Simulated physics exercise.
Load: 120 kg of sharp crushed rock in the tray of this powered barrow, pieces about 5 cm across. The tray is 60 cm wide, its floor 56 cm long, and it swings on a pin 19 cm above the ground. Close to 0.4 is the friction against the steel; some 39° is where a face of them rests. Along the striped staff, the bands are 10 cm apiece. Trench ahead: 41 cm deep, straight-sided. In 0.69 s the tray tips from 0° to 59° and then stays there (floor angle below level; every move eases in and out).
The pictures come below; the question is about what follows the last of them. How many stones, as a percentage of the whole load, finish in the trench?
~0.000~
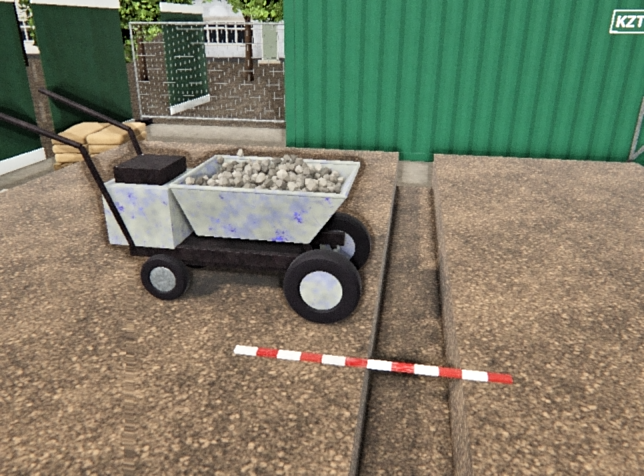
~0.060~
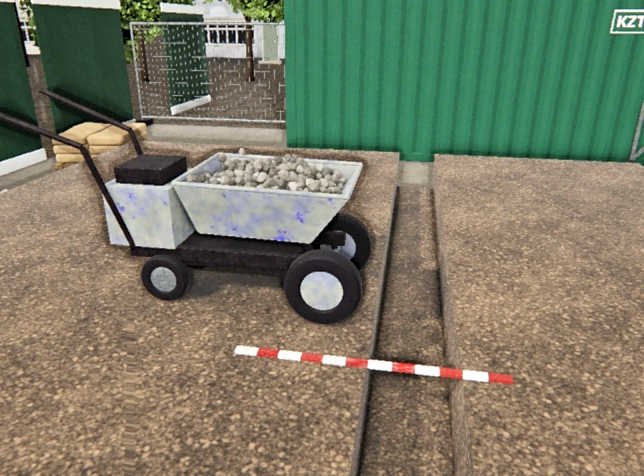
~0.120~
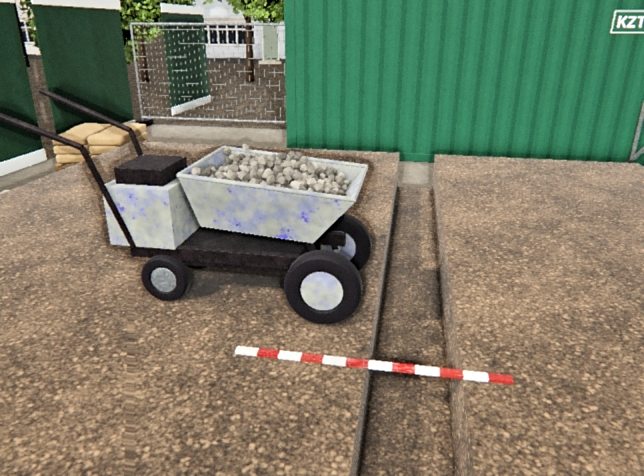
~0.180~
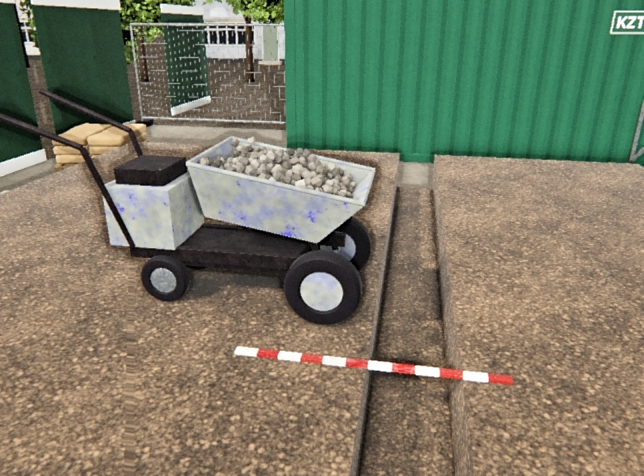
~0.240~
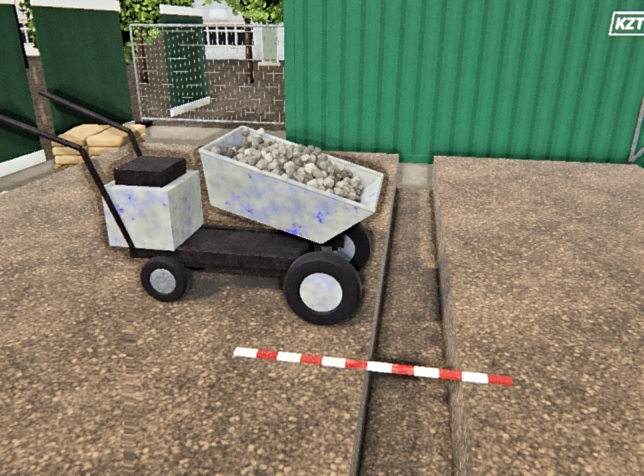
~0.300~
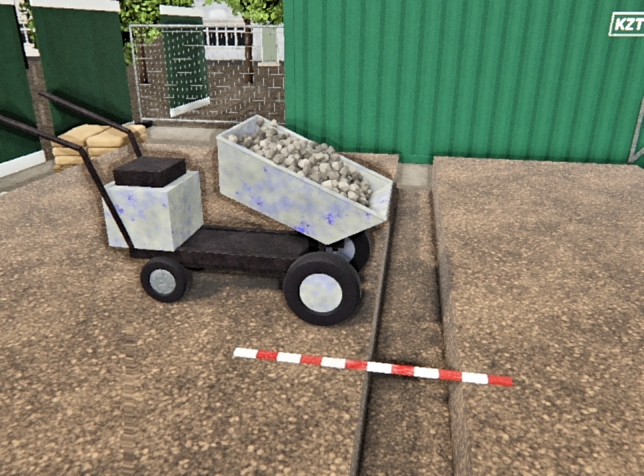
Roughly 19 per cent of the load ends up in the trench.
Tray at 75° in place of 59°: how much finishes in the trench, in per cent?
It would come to about 40 percent.
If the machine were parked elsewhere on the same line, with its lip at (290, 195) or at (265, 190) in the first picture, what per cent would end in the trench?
Result: Close to 45 then close to 45 per cent.
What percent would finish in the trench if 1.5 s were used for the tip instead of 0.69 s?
In that case some 20 per cent.
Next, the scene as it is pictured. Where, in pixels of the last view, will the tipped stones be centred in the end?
Roughly (471, 307), I'd say.
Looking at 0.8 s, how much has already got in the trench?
About 10%.
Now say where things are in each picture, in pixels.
In the first picture, lip at (345, 197), floor tilted 0°, highest stones at (277, 163).
In the second picture, the tray is at 1°, its lip at (348, 198); the top of the load is at (274, 162); the stones move at 0.3 m/s on average.
In the third picture, the tray is at 5°, its lip at (355, 200); the top of the load is at (265, 157); the stones move at 0.6 m/s on average.
In the fourth picture, the tray is at 10°, its lip at (364, 204); the top of the load is at (254, 151); the stones move at 0.9 m/s on average.
In the fifth picture, lip at (374, 211), floor tilted 16°, highest stones at (255, 141); the stones move at 1.1 m/s on average.
In the sixth picture, the tray is at 24°, its lip at (386, 219); the top of the load is at (266, 131); the stones move at 1.2 m/s on average.
After 0.5 s the floor is at 50°; 100 % in the tray; the foremost stones are at (401, 225).
After 0.8 s the floor is at 59°; 89 % in the tray, 8 % in the trench, 3 % past the trench; the foremost stones are at (475, 289).
After 1.1 s the floor is at 59°; 59 % in the tray, 11 % in the trench, 30 % past the trench; the foremost stones are at (565, 309).
After 3.1 s the floor is at 59°; 51 % in the tray, 19 % in the trench, 30 % past the trench; the foremost stones are at (618, 326).
